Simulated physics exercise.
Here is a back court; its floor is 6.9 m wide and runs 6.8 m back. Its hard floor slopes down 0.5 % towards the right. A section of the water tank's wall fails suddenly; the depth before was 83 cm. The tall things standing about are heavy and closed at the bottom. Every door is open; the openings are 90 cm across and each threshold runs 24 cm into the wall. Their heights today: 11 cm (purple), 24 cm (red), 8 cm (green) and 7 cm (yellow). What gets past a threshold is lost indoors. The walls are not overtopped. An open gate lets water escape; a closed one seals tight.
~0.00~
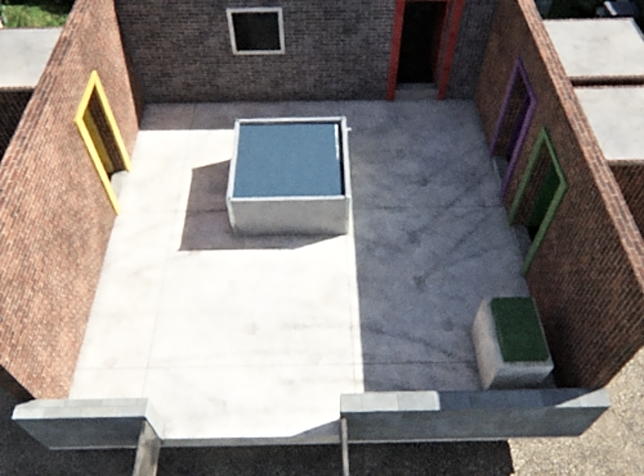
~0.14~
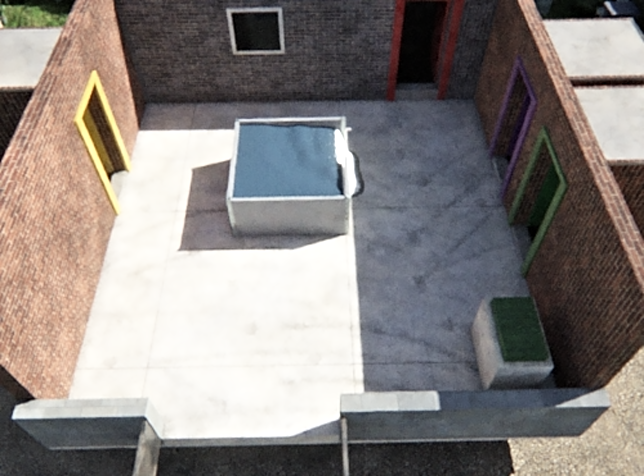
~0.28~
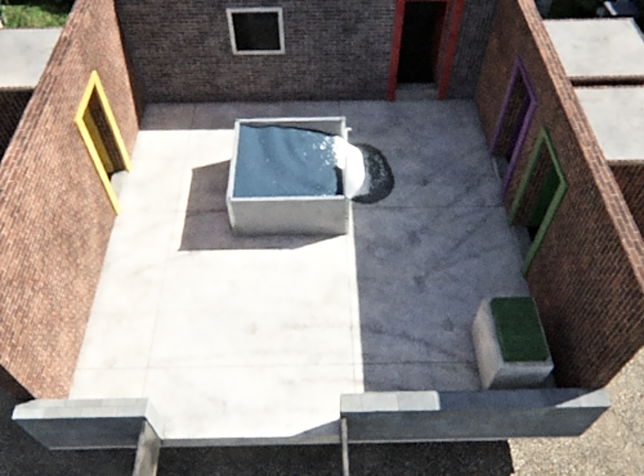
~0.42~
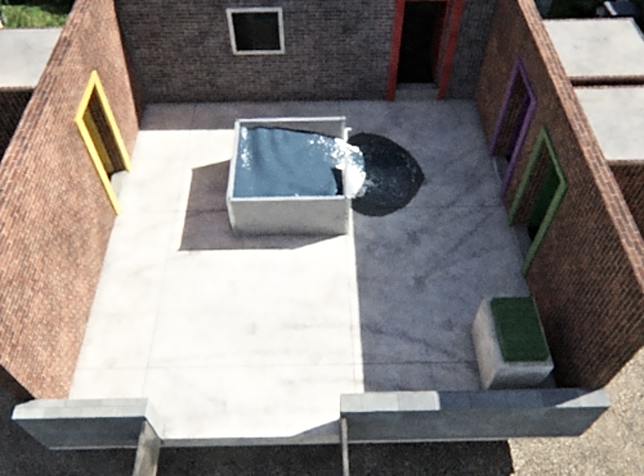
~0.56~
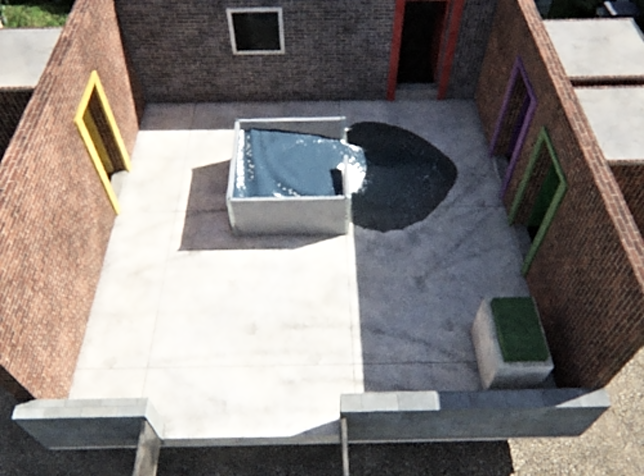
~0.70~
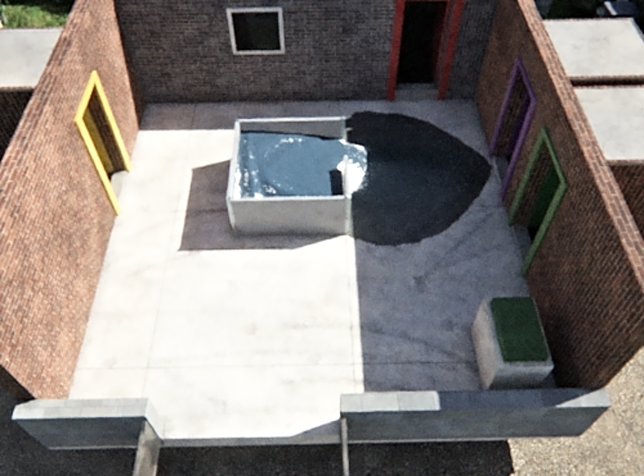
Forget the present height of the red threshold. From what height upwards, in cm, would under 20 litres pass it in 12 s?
It would have to be roughly 19 cm high.
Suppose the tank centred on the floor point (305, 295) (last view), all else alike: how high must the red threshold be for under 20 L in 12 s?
Some 12.5 cm.
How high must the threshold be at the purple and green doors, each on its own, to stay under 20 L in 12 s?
About 30 cm at purple and 11.5 cm at green.
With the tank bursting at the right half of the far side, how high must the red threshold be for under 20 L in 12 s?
Then roughly 13.0 cm.
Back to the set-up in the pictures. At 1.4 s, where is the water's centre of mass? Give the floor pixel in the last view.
At about (339, 182).
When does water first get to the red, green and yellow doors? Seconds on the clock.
Red 1.0 s, green 1.2 s, yellow 6.5 s.
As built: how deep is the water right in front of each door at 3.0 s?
In cm: Purple 26, red 23, green 12, yellow 0.
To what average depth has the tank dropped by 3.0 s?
About 33 cm.
After 1.4 s water covers 25 % of the floor, deepest (42 cm) near (349, 172); 11 cm at the red door, 0 litres in over its 24 cm threshold.
After 3.0 s water covers 30 % of the floor, deepest (28 cm) near (496, 184); 23 cm at the red door, 5 litres in over its 24 cm threshold.
After 12.0 s water covers 100 % of the floor, deepest (8 cm) near (557, 400); 7 cm at the red door, 6 litres in over its 24 cm threshold.
At the red door as built, the water arrived by 1.0 s and peaked near 26 cm at 2.6 s.
Run again over the same 12 s with other heights there, 41 litres in over 16 cm, 12 litres over 21.5 cm. The limit of 20 litres is kept from about 19 cm up.
